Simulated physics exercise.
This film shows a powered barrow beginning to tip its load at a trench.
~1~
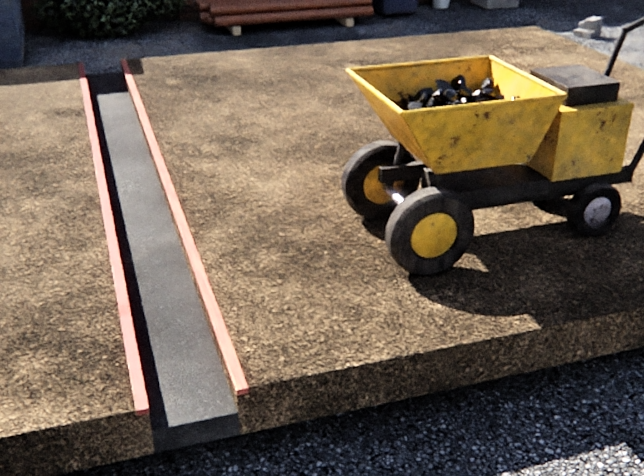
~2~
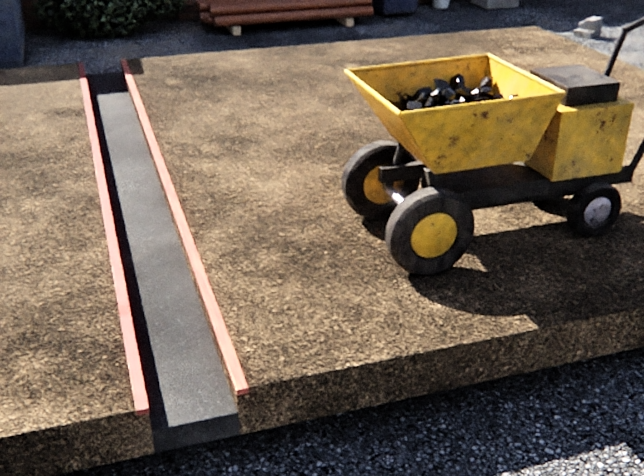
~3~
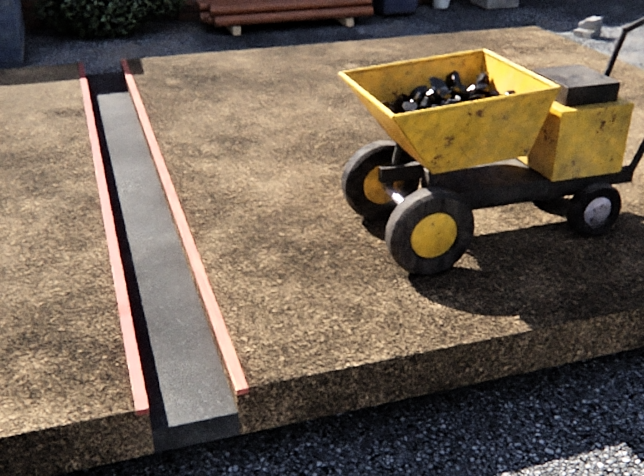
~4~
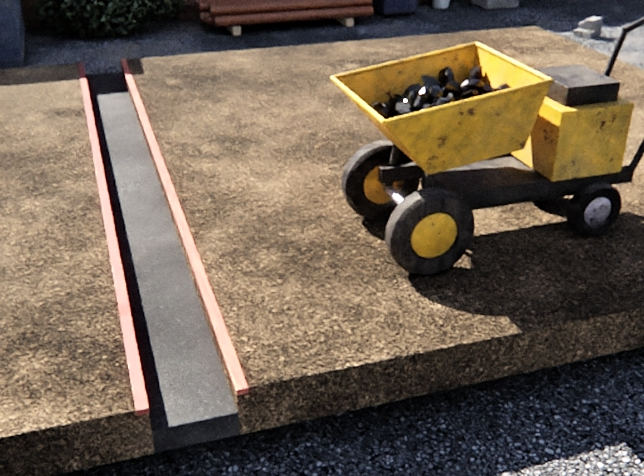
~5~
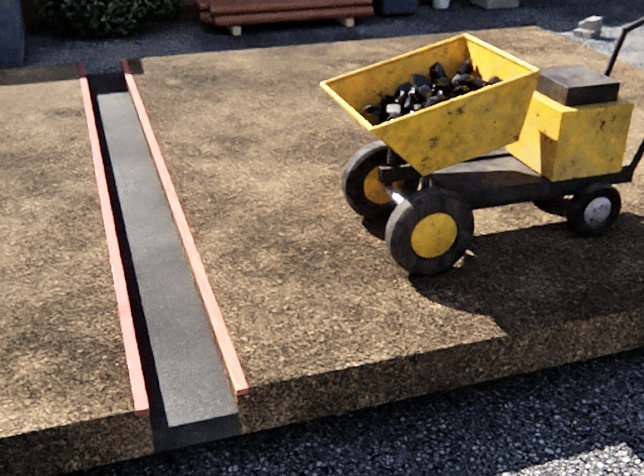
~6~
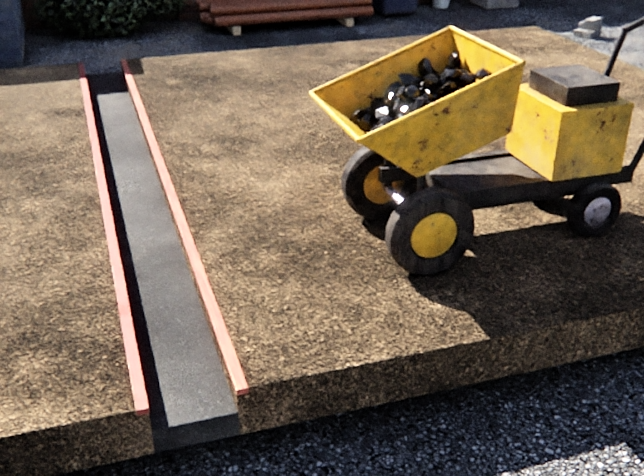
The yellow skip of a small wheeled barrow, loaded with black lumps, tilted gradually forward to the left, its back end rising while the wheels stayed still beside a shallow, red-edged trench.
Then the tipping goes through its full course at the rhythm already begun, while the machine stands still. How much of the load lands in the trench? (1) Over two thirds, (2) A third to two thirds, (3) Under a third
Answer: 3.
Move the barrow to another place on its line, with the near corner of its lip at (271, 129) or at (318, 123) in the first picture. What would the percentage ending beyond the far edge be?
Position 1 near 30 %, position 2 near 0 %.
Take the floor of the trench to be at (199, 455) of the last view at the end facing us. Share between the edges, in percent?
Estimated share: Approx. 20 %.
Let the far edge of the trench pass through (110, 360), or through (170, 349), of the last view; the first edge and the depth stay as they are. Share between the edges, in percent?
20 % and 20 %, give or take.
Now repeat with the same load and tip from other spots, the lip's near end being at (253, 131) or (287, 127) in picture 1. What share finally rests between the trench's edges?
About 50 percent at the first place and about 80 percent at the second.
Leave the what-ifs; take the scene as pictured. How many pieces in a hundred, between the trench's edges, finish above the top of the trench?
0 per cent, near enough.
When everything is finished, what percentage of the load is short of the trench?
60 %.
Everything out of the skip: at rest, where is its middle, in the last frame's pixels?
Somewhere around (234, 265) in the final view.
Just after the last frame, skip tipped steeply; every one in the skip.
A moment on, skip tipped right over; the larger part in the skip; about a tenth short of the trench; just a few in or heaped over the trench; just a few falling.
Further on, skip tipped right over; roughly a quarter in the skip; roughly two thirds short of the trench; roughly a quarter in or heaped over the trench.
When it is over, skip tipped right over; roughly a quarter in the skip; roughly two thirds short of the trench; roughly a quarter in or heaped over the trench; not one beyond it.
